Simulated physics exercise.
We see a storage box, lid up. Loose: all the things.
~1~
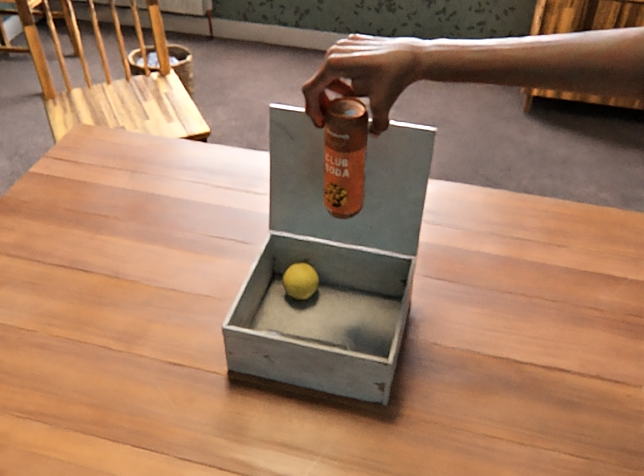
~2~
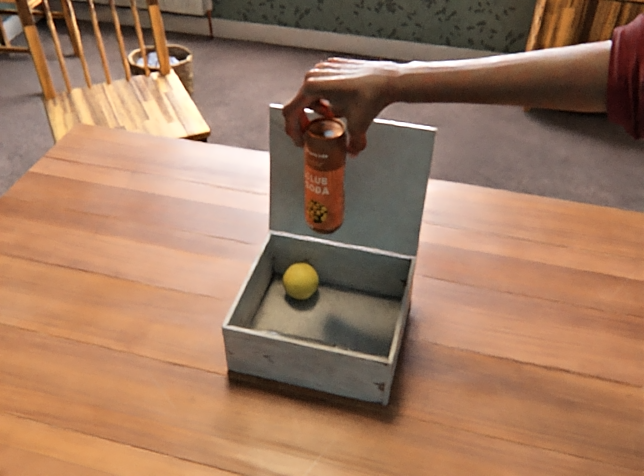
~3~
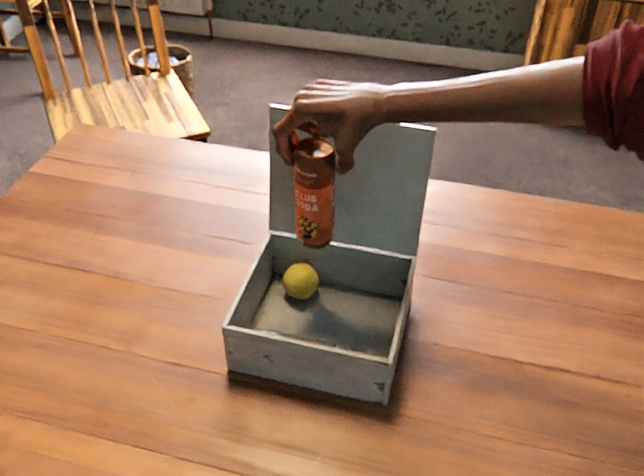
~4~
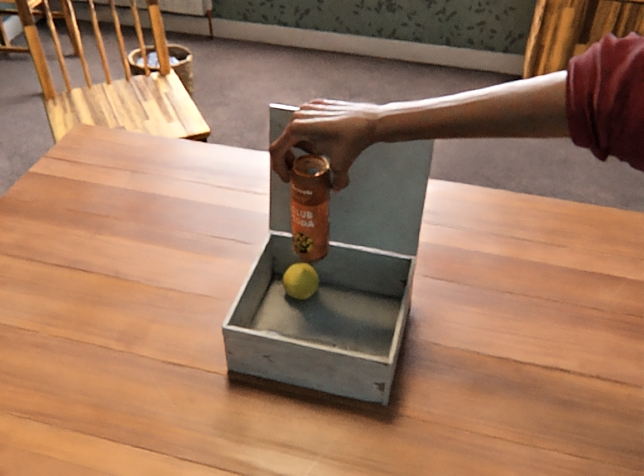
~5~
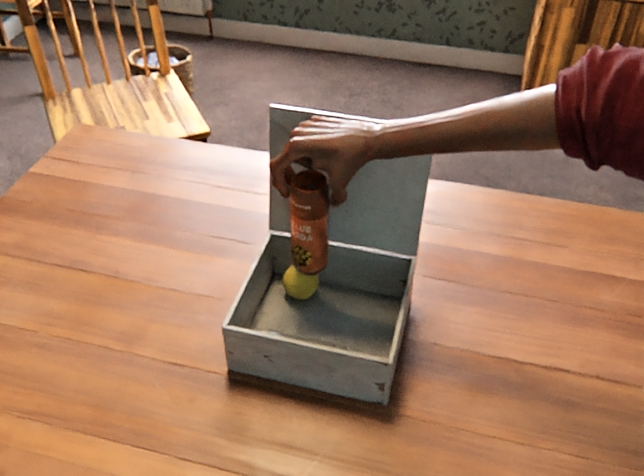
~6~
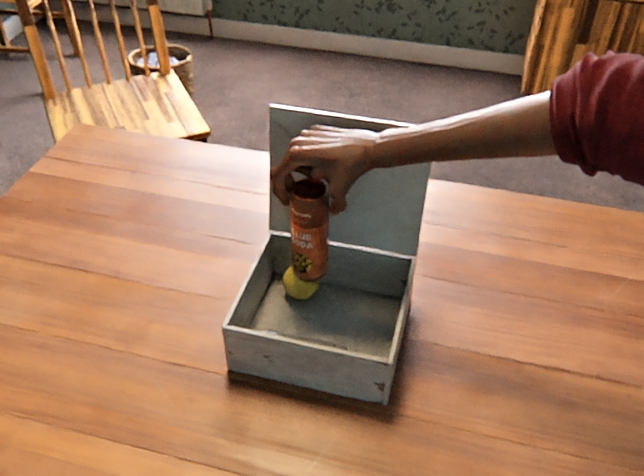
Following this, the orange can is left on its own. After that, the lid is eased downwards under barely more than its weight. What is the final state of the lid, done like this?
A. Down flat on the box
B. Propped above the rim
(A) Down flat on the box.
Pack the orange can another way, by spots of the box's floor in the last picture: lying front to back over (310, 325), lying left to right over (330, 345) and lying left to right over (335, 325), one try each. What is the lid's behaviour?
First - not shut; second - shut down; third - shut down.
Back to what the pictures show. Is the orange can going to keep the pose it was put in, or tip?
Observation: The orange can tilts over.
Then, 0.40 s after the last picture, orange can on its side near (344, 296); yellow lemon rolled a little.
Then, 1.30 s after the last picture, lid 83° above the rim; orange can on its side near (329, 325).
Then, 1.70 s after the last picture, lid 46° above the rim; orange can on its side near (329, 325).
Then, 1.90 s after the last picture, lid 17° above the rim; orange can on its side near (329, 325).
At rest, lid shut; tipped over in the box, orange can; the other 2 in place. Seen from the same camera at the end, orange can near (329, 325).
